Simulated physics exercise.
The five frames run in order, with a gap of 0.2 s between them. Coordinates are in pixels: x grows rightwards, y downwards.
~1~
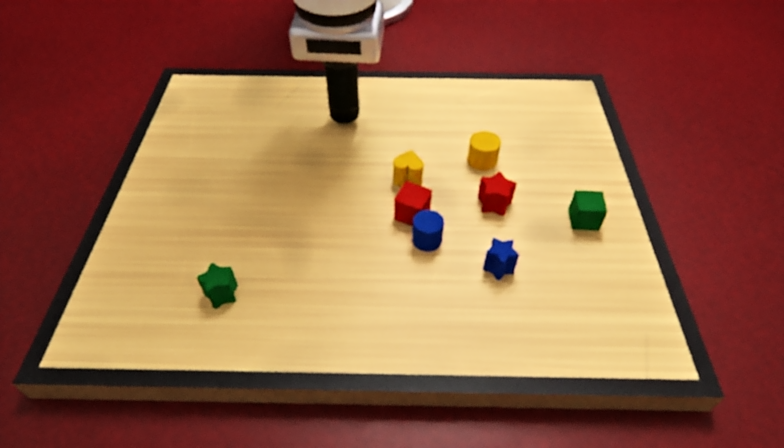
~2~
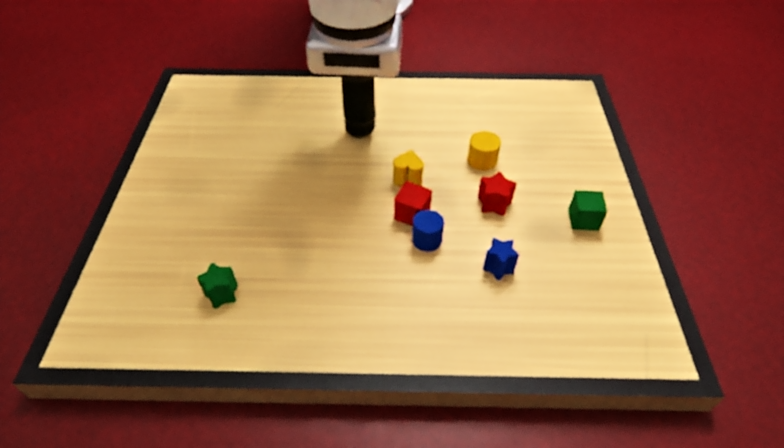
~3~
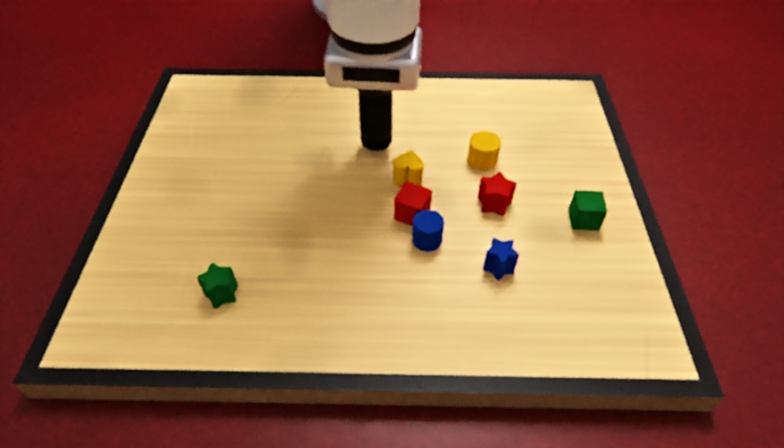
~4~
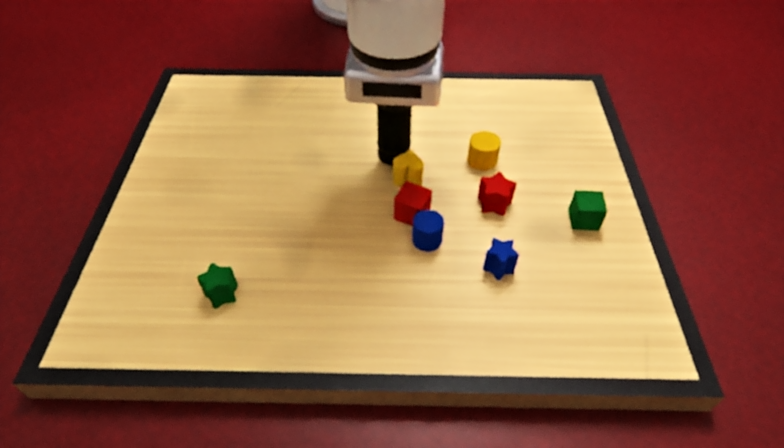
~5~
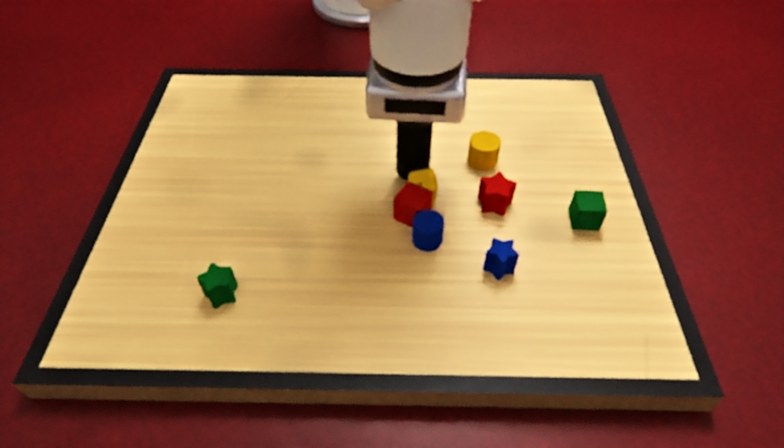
A robot arm with a black tip moved down and to the right across a wooden board, then nudged the yellow heart block slightly toward the lower right, beside the red block.
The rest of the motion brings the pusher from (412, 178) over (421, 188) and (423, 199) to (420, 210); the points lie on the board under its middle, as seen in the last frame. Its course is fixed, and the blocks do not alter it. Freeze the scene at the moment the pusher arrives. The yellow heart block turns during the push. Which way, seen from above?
Rotation: Counter-clockwise.
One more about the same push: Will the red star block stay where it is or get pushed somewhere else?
It ends up on the same spot.
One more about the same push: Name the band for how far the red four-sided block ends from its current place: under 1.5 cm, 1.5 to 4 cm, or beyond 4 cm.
The block shifts between 1.5 and 4 cm.
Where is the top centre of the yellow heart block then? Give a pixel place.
(442, 208)
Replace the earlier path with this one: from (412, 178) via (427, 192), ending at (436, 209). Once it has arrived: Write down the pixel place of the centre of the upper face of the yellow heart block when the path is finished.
Most likely (450, 211).
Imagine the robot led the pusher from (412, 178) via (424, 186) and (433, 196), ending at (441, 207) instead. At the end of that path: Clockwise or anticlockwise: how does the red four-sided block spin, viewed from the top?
The block spins clockwise.
What follows on the original path. Halfway along, pusher at (423, 186); red four-sided block at (410, 205), turned 25° clockwise; yellow heart block at (435, 194); blue disc at (430, 223).
At the end, pusher at (420, 204); red four-sided block at (403, 212), turned 15° clockwise; yellow heart block at (442, 208), turned 20° anticlockwise; blue disc at (430, 228); red star block in place.
